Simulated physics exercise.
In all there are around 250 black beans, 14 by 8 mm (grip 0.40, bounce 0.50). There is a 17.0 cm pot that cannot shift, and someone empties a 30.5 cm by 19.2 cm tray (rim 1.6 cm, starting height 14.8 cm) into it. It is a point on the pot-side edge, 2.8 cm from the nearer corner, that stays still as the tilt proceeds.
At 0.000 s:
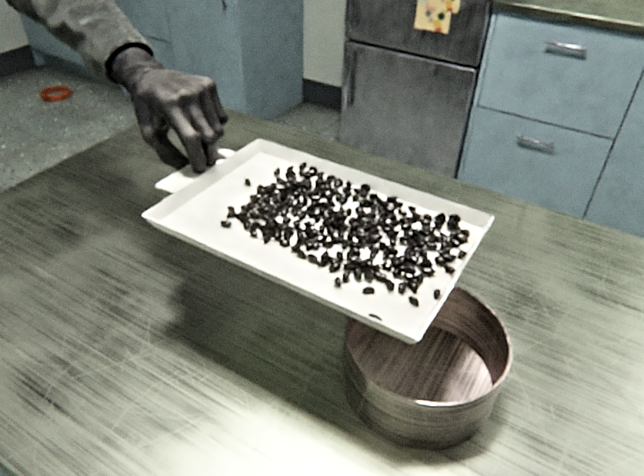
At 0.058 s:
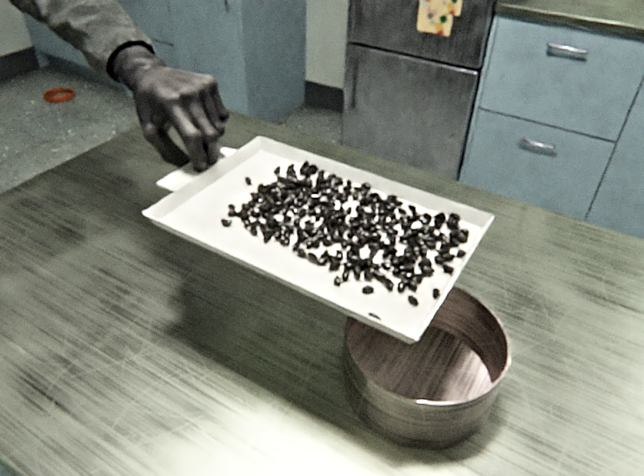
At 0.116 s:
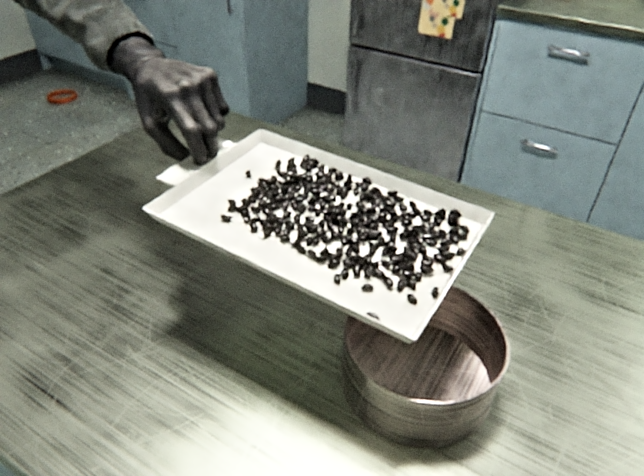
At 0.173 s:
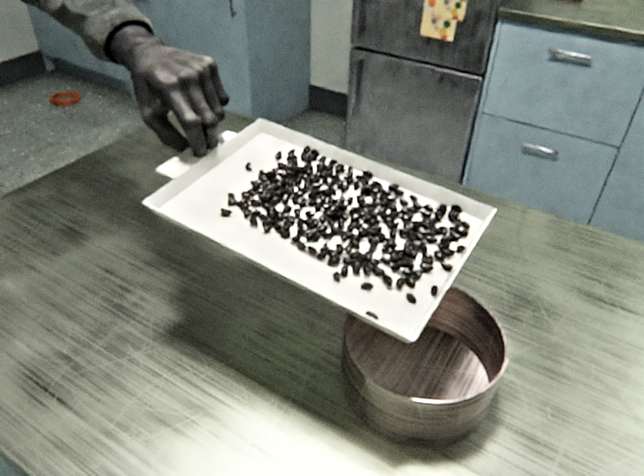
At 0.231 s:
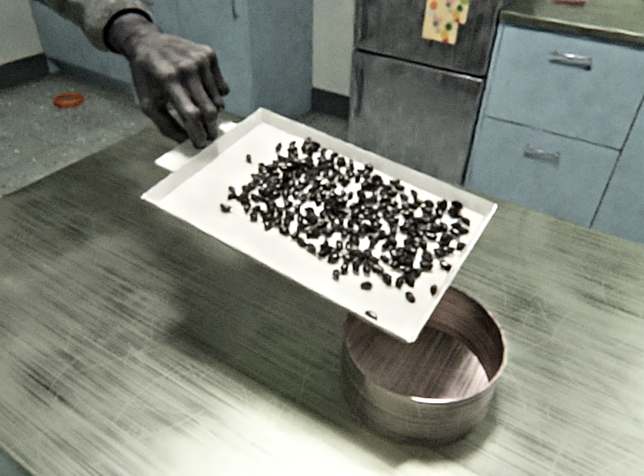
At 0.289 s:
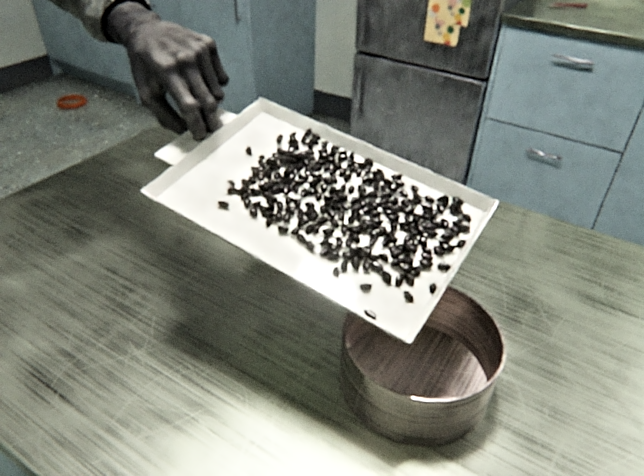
A hand slowly tilts a white tray of black beans above a round brown pot.
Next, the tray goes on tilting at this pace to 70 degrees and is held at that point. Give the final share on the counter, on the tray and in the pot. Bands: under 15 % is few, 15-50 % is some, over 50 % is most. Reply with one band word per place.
Counter most, left on the tray few, pot few.
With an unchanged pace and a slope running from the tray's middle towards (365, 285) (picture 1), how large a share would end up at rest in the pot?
Roughly 35 per cent.
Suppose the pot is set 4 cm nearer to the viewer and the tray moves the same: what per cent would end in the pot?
80 per cent.
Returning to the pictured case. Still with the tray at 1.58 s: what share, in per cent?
I'd say close to 15 per cent.
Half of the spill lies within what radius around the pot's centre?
Some 14 centimetres.
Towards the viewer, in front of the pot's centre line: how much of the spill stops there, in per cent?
Roughly 100 per cent.
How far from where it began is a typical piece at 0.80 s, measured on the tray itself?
About 8 cm.
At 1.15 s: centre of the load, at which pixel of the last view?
Approximately (377, 300) in the final picture.
After 0.80 s, tilt 40 degrees; the tray holds 100 %, the pot 0 %.
After 1.15 s, tilt 58 degrees; the tray holds 75 %, the pot 0 %.
After 1.58 s, tilt 70 degrees; the tray holds 15 %, the pot 5 %.
In the end, at 2.8 s, counter 95 %, tray 0 %, pot 5 %.
